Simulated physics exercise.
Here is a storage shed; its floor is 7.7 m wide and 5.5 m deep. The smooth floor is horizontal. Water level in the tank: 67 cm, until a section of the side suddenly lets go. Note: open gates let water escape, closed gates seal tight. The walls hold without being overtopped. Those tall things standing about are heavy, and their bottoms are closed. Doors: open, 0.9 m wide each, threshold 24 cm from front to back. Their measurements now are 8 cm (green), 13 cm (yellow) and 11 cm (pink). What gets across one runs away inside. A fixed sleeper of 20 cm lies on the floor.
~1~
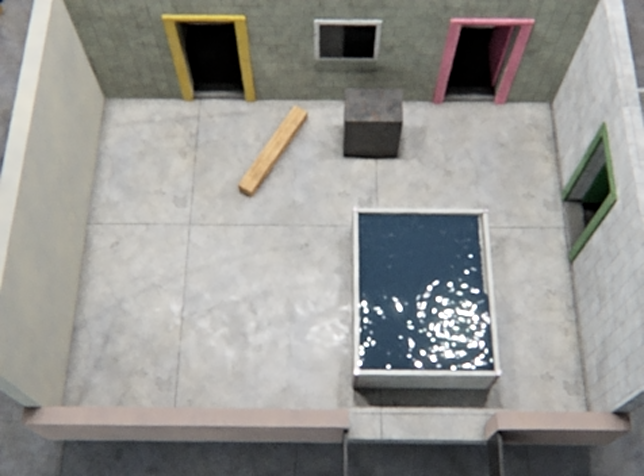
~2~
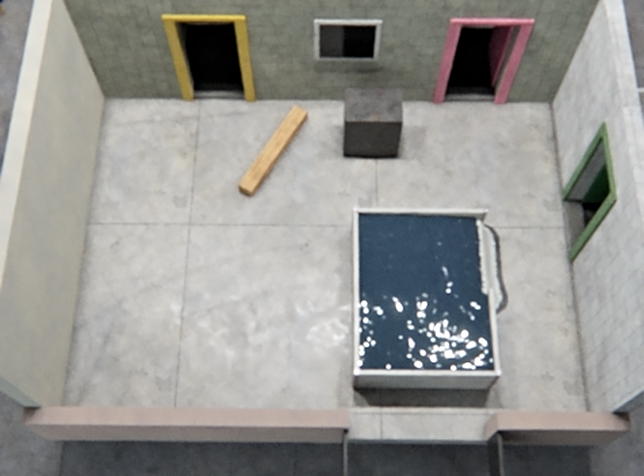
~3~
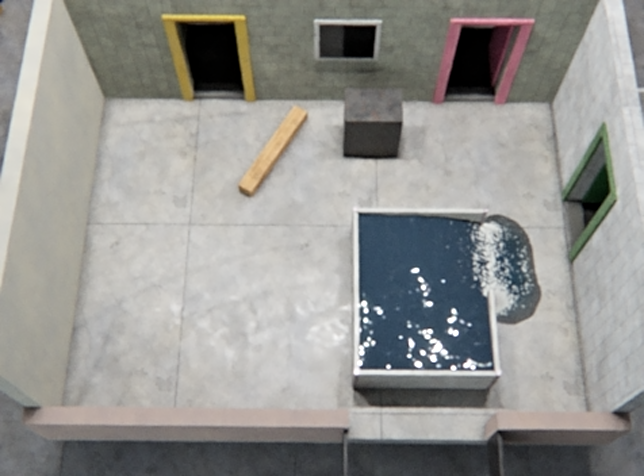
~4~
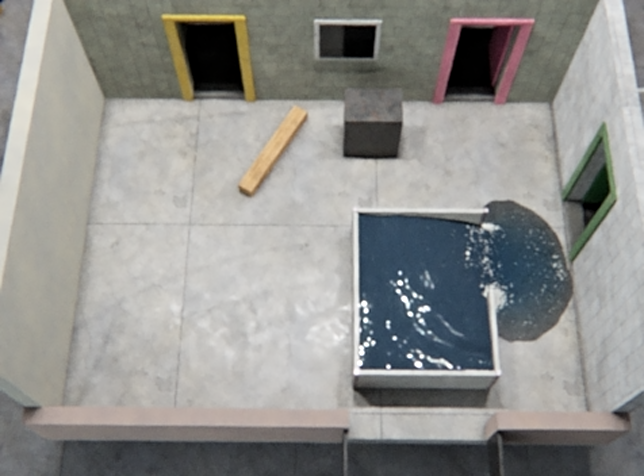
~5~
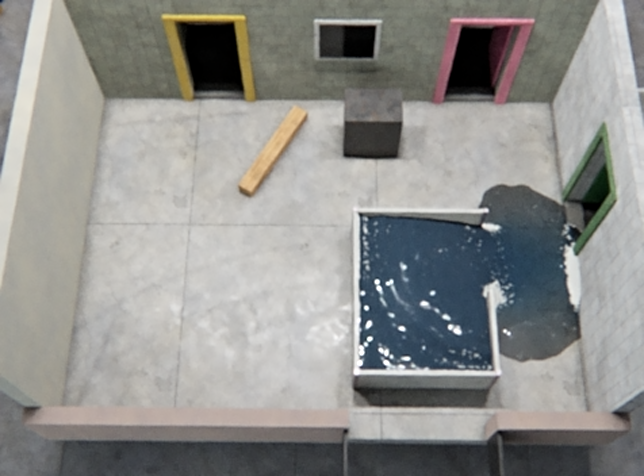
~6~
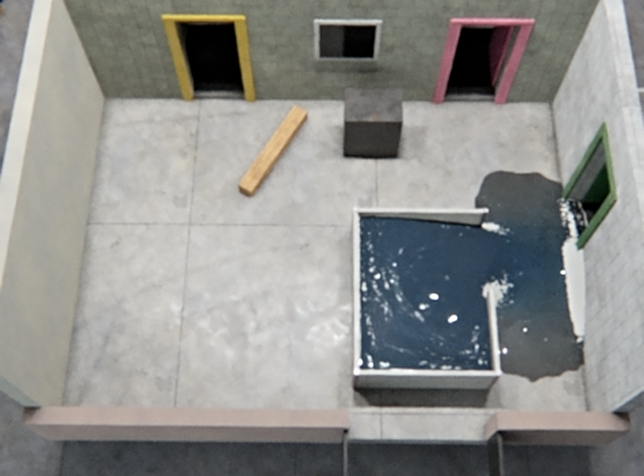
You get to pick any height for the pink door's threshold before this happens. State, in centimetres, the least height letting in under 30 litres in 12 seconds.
It is roughly 9 cm.
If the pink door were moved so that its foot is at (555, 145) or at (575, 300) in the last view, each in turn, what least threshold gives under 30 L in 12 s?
Roughly 11.5 and 34 cm.
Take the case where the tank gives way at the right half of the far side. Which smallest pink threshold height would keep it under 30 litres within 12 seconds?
It needs to be about 28 cm high.
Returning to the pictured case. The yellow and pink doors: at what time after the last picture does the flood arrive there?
The yellow door at 3.4 s, the pink door at 1.4 s.
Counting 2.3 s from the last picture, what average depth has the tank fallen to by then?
About 30 centimetres on average.
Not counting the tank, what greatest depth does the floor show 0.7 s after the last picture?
Roughly 46 cm.
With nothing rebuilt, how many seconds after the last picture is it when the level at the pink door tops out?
It peaks at about 2.4 s.
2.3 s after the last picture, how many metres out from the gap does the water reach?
Around 3.6 m out.
Then, 0.7 s after the last picture water covers 15 % of the floor, deepest (46 cm) near (566, 273); it has not reached the pink door.
Then, 2.3 s after the last picture water covers 30 % of the floor, deepest (32 cm) near (546, 107); 14 cm at the pink door, 1 litre in over its 11 cm threshold.
Then, 11.3 s after the last picture water covers 90 % of the floor, deepest (11 cm) near (304, 114); 8 cm at the pink door, 12 litres in over its 11 cm threshold.
At the pink door as built, the water peaked near 14 cm, 2.3 s after the last picture.
Run again over the same 12 s with other heights there, 43 litres in over 8 cm, 16 litres over 10.5 cm. The limit of 30 litres is kept from about 9 cm up.
